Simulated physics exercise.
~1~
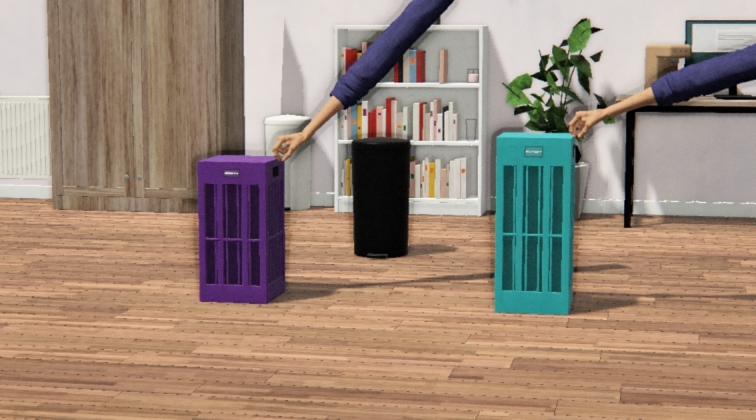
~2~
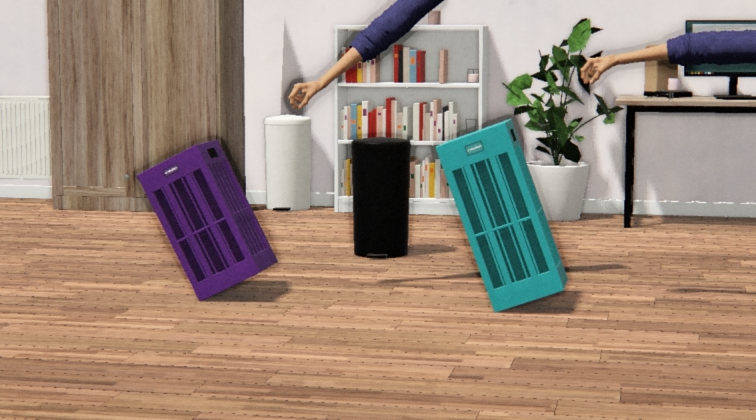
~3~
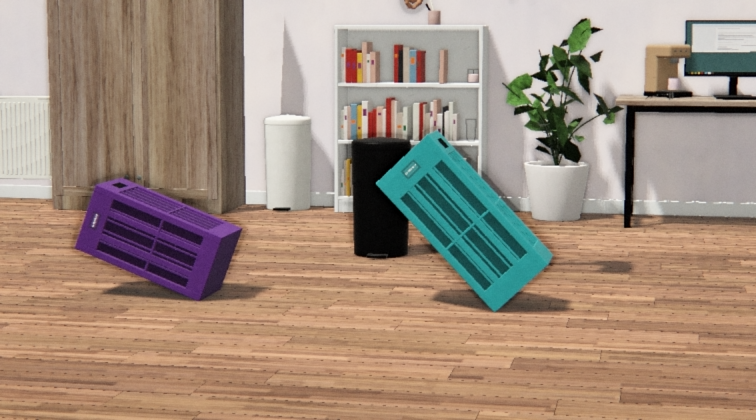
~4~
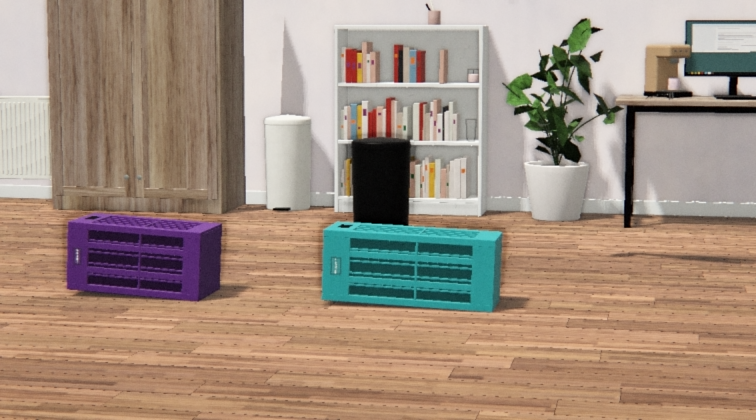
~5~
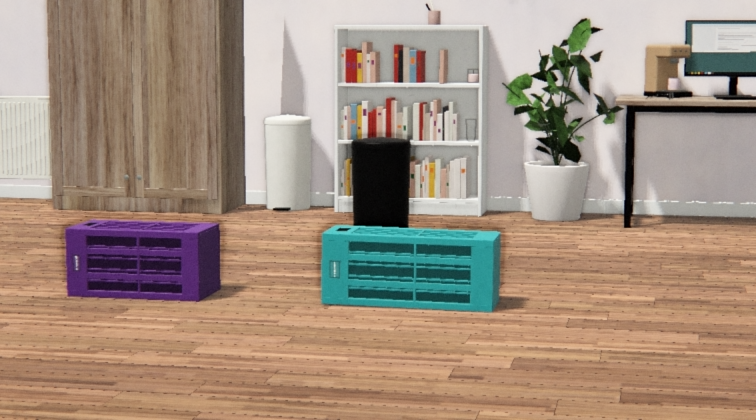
A turquoise crate and a purple crate, pushed by hands, tip left onto their sides.
